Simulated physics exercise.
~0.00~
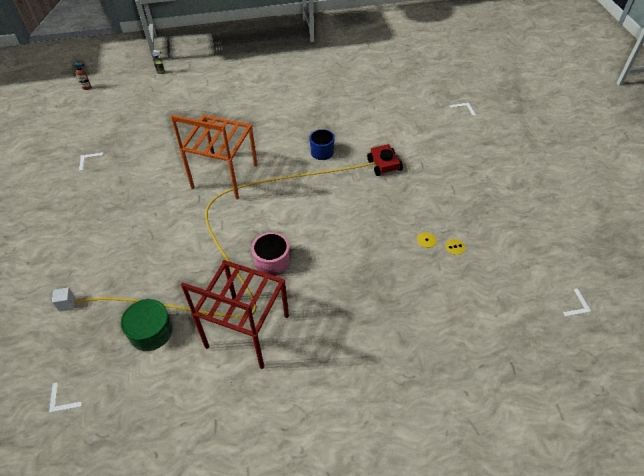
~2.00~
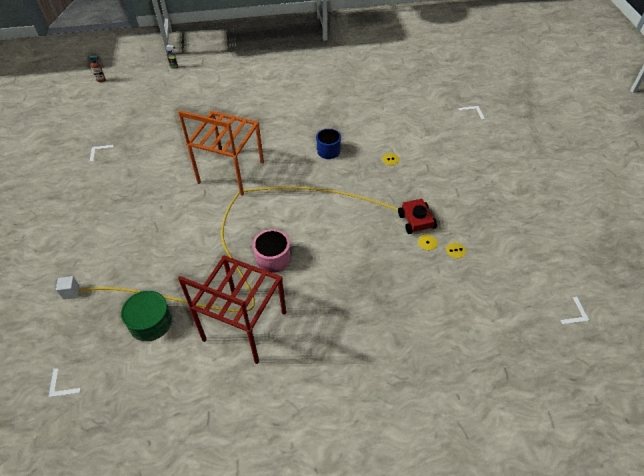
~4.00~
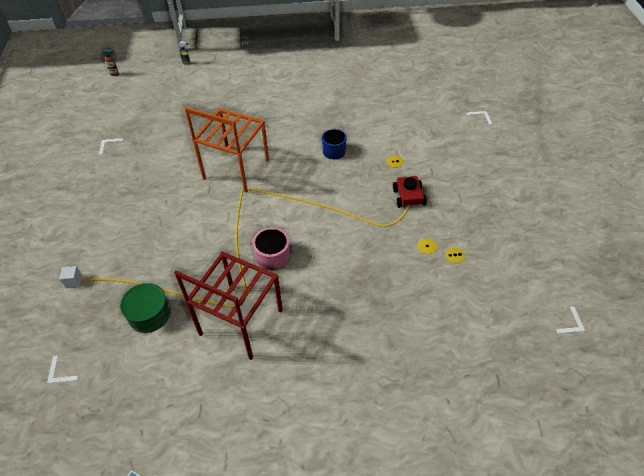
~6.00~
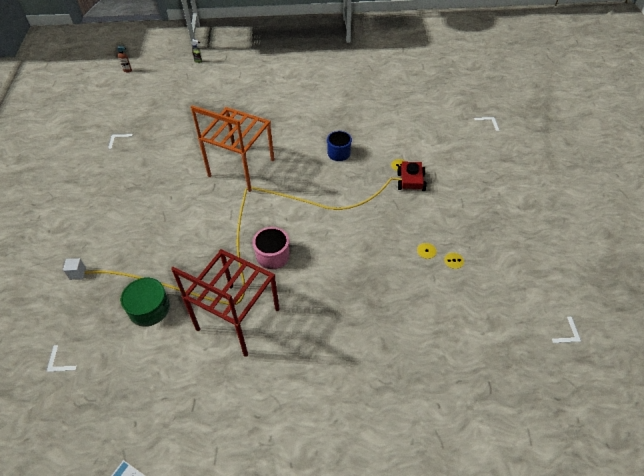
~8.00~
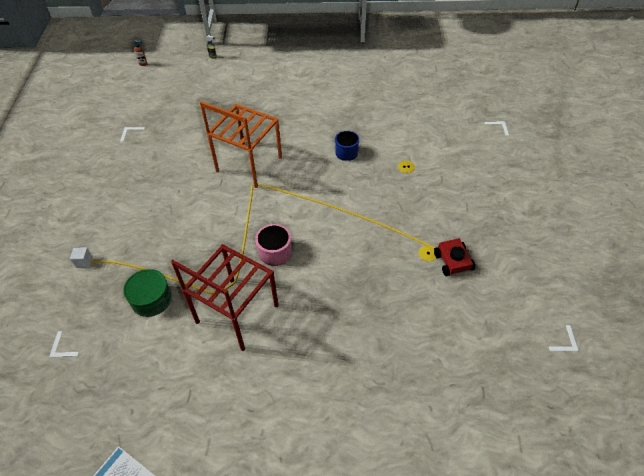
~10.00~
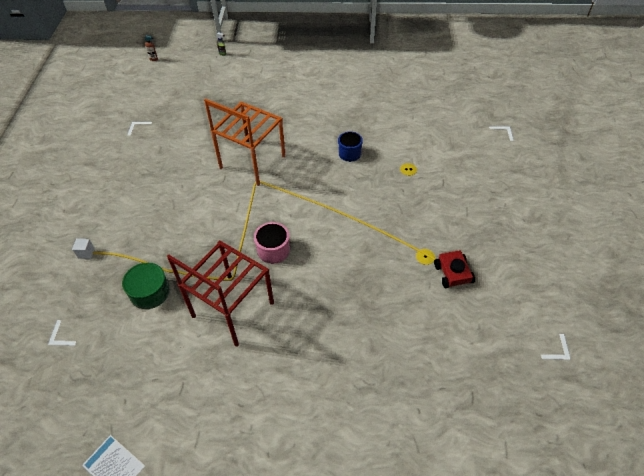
On a sandy yard marked with white corners, a small red cart trails a yellow lead that runs back past a pink pot and through a red stand to a pale block beside a green bin. The cart starts near a blue pot and drives down and right to the lower yellow marks. It then turns back up to the mark near the blue pot, the lead sagging behind it. Finally it heads down and right again, drawing the lead straight from a leg of the orange stand. It ends just beyond the lower marks, with the orange stand barely stirred and everything upright.
